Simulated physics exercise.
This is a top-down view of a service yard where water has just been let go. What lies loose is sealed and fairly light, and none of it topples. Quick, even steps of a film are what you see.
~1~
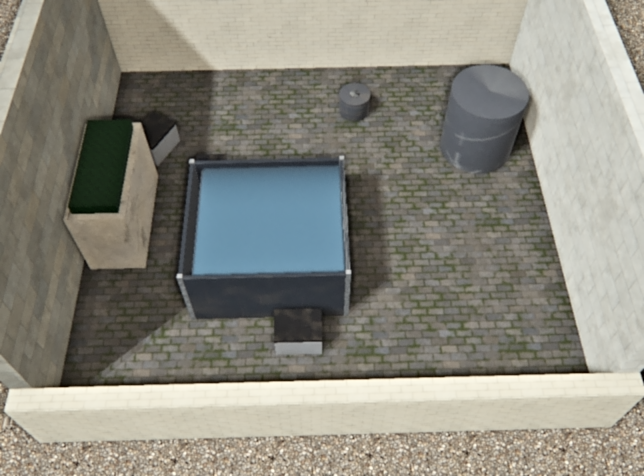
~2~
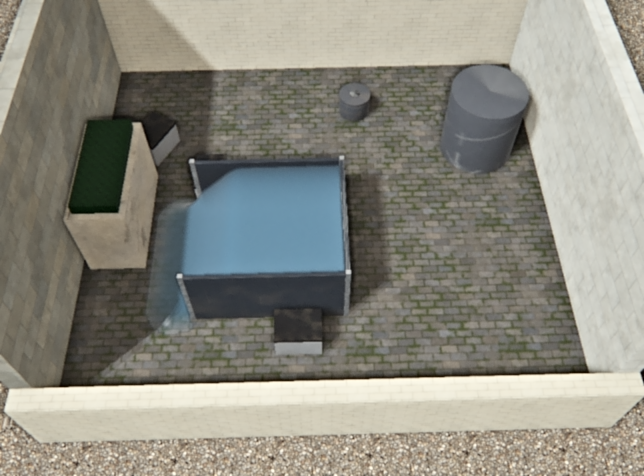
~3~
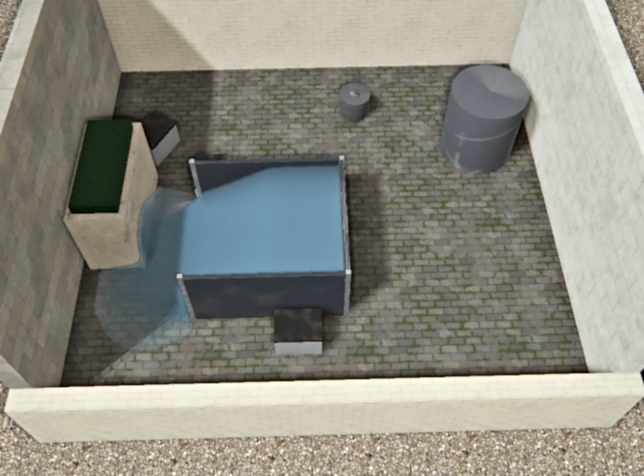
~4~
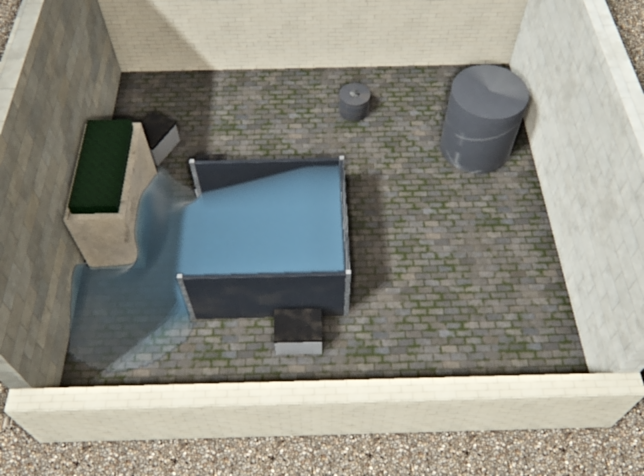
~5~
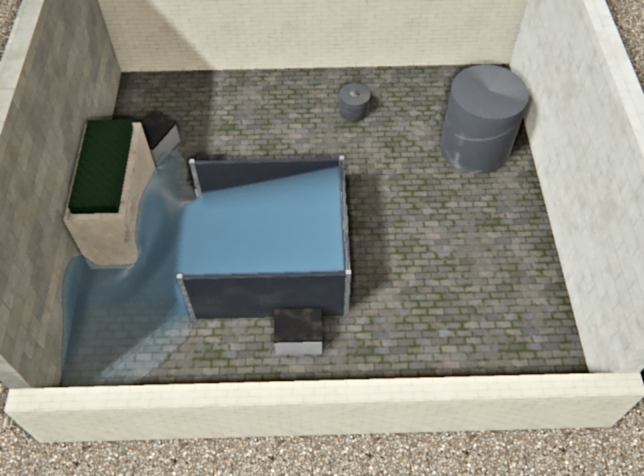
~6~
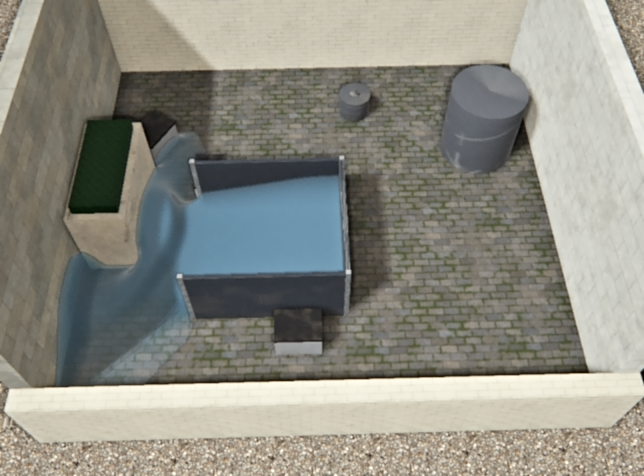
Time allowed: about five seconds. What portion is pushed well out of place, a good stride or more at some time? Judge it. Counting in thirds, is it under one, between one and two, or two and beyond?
Share: A third up to two thirds.
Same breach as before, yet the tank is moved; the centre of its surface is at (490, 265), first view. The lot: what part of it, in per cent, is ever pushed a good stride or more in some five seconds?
That comes out at some 100 %.
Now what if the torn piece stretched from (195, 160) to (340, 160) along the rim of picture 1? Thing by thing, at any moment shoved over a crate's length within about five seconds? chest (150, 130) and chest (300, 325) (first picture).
First beyond that mark, then under that mark.
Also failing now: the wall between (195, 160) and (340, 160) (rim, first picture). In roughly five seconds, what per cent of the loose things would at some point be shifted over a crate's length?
About 80 %.
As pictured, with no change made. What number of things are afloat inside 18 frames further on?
My count is 2.
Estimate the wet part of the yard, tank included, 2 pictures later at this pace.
My answer would be close to 25 per cent.
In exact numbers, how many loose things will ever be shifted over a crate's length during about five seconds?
The total is 3.
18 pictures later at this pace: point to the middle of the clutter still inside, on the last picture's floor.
Mean position: Approx. (305, 179) px.
A moment on, 0 of 5 are well off their spots; 0 afloat.
Next, 2 of 5 are well off their spots; 1 afloat.
Later, 2 of 5 are well off their spots; 2 afloat.
In the end, 3 of 5 are well off their spots, and 3 have been at some point; 2 afloat.
